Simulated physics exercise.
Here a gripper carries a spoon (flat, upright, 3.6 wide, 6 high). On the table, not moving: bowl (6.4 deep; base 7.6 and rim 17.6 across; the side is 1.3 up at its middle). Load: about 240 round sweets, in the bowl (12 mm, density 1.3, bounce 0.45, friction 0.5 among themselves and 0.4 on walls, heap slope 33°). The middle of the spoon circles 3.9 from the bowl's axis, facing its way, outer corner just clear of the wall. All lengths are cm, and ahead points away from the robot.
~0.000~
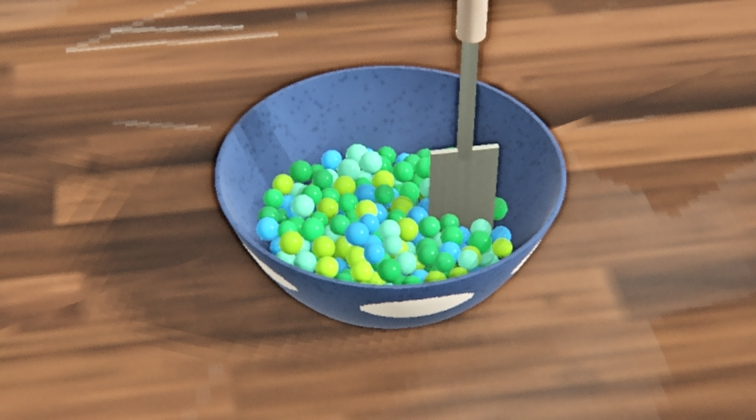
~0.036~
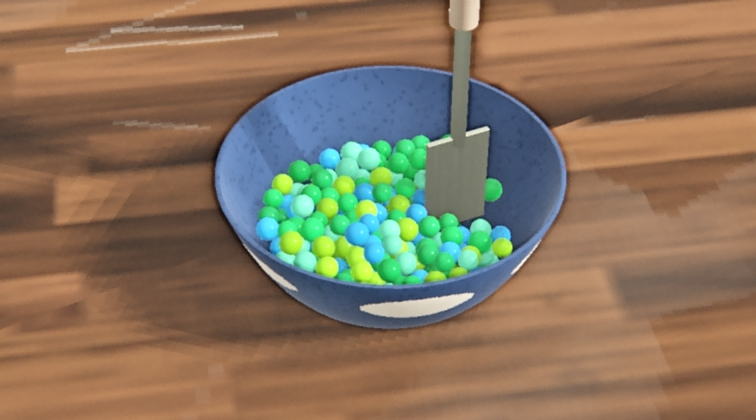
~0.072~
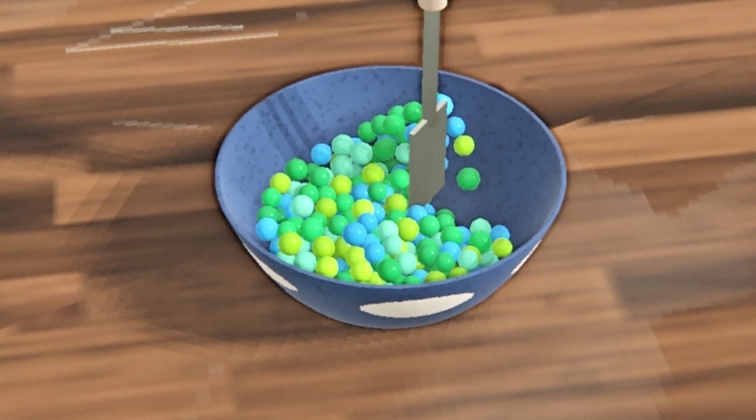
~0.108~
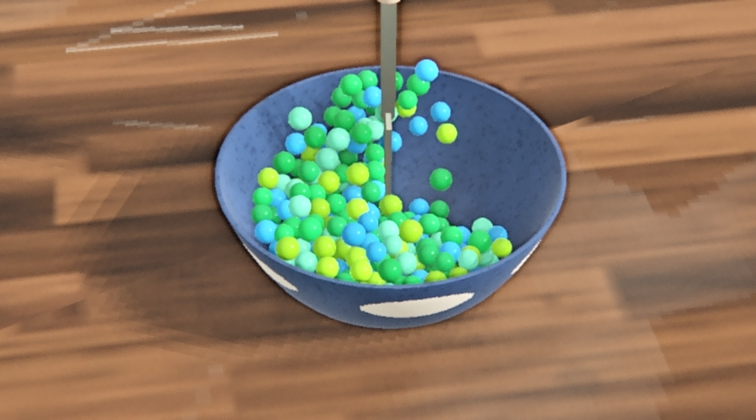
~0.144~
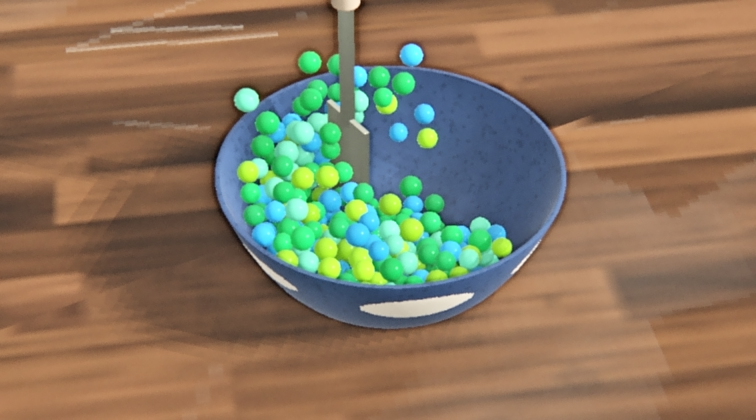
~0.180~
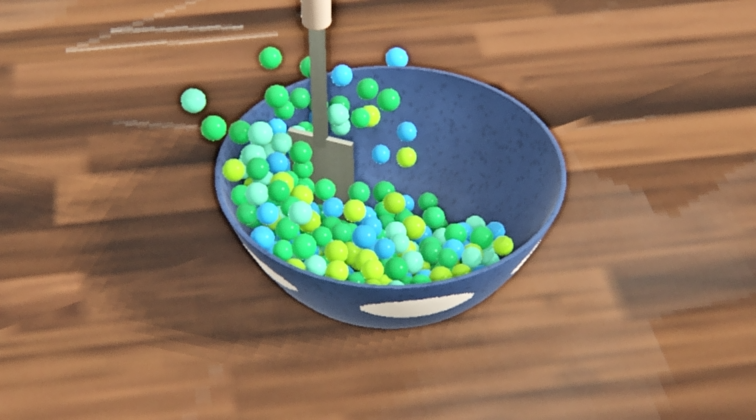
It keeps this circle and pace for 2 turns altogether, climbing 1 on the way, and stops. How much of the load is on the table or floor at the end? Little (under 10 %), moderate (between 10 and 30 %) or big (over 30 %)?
Share on the table or floor: Moderate (between 10 and 30 %).
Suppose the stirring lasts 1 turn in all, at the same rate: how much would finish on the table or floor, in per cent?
In that case some 15 per cent.
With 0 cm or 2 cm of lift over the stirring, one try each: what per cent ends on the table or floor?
About 30 and 15 per cent.
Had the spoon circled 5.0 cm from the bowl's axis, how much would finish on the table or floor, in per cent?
Then about 20 per cent.
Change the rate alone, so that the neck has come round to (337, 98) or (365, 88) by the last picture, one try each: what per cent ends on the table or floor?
About 15 and 5 per cent.
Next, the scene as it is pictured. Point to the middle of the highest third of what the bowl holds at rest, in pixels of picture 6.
Near (444, 194).
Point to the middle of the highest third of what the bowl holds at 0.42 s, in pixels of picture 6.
At about (476, 160).
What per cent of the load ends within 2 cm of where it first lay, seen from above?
Some 5 per cent.
After 0.42 s, 10° round, highest piece 8 above the table; 208 in the bowl, 19 on the table or floor, 13 in flight or on the tool.
After 0.65 s, 231° round, highest piece 7 above the table; 198 in the bowl, 41 on the table or floor, 1 in flight or on the tool.
After 0.97 s, 0° round, highest piece 5 above the table; 193 in the bowl, 47 on the table or floor.
After 1.67 s, 0° round, highest piece 5 above the table; 193 in the bowl, 47 on the table or floor.
In the end, 193 in the bowl, 47 on the table or floor. That is 20 % on the table or floor.
